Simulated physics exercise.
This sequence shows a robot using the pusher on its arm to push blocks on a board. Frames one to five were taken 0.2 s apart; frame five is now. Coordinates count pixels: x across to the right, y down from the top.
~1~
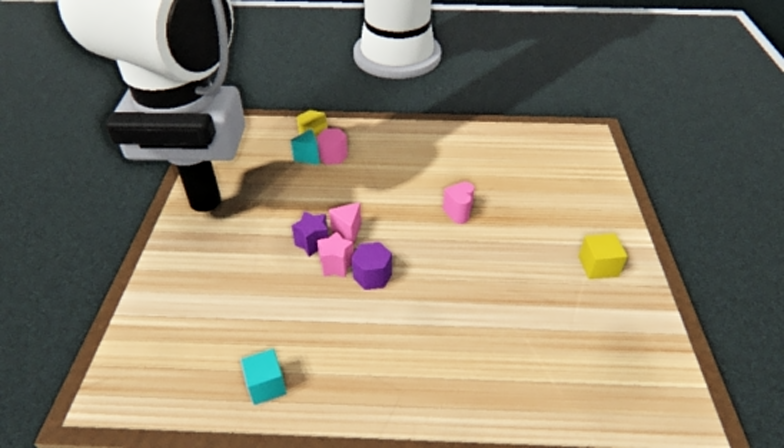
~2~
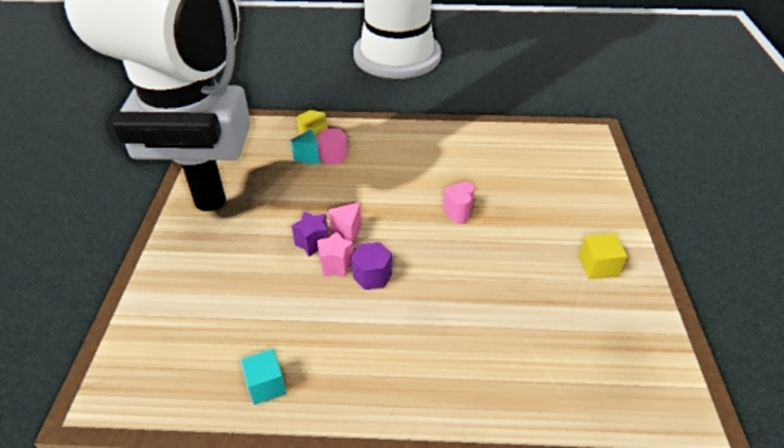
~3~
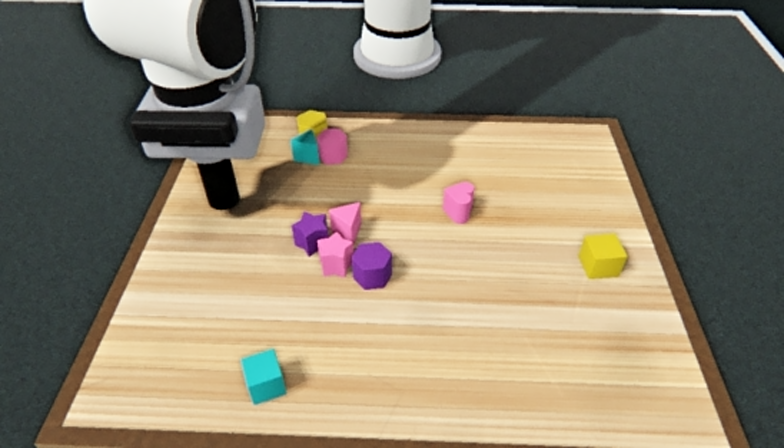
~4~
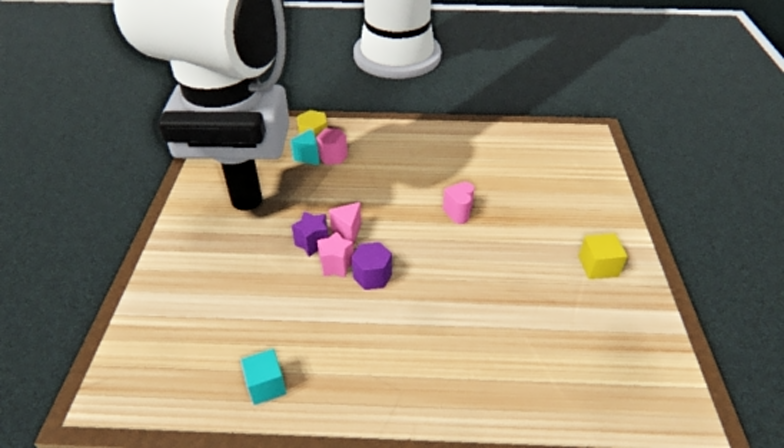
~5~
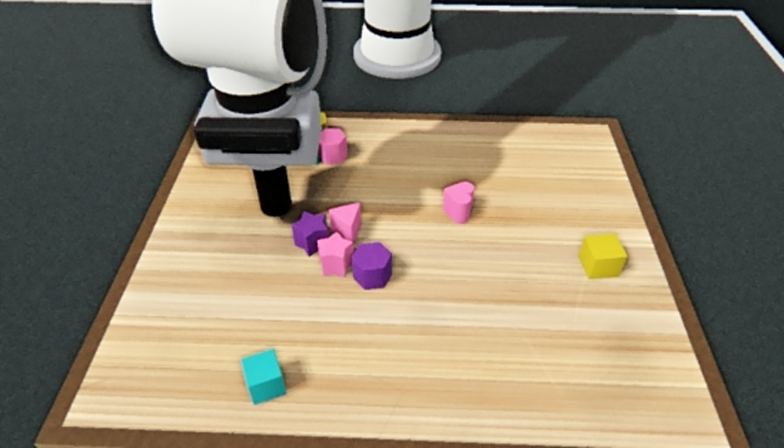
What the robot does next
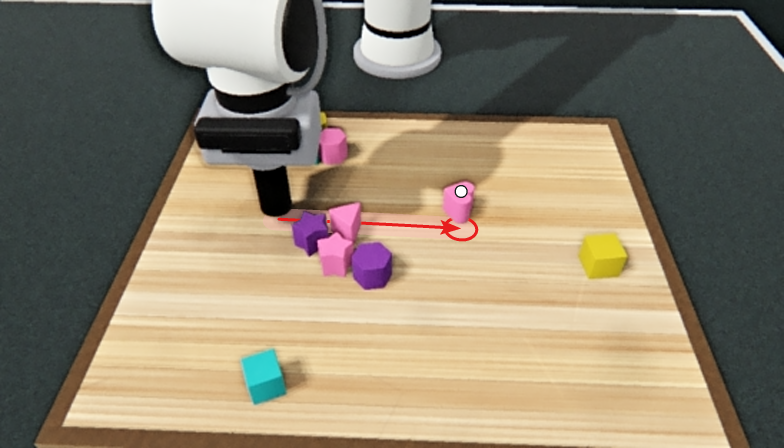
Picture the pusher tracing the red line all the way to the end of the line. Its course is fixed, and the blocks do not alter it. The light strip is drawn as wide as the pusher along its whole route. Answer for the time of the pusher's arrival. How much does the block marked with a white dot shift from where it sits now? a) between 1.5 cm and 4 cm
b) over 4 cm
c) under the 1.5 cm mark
I'll go with c - under the 1.5 cm mark.
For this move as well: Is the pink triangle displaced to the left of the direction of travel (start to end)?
The answer is no.
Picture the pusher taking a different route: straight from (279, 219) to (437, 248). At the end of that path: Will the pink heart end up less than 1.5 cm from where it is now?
Yes - that is the case.
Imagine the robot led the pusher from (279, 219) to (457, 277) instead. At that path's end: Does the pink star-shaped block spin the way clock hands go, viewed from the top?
It seems not.
Drawn move, straight from (279, 219) to (461, 228); the dot is on the pink heart.
On the path given first. One third of the way, pusher (339, 209); purple star-shaped block (314, 224); pink triangle (355, 216).
Two thirds of the way, pusher (400, 212); purple star-shaped block (314, 224); pink triangle (372, 222), turned 25° clockwise.
At the end, pusher (462, 216); purple star-shaped block (314, 224); pink star-shaped block still; pink triangle (372, 222), turned 25° clockwise; pink heart (471, 190), turned 45° anticlockwise.
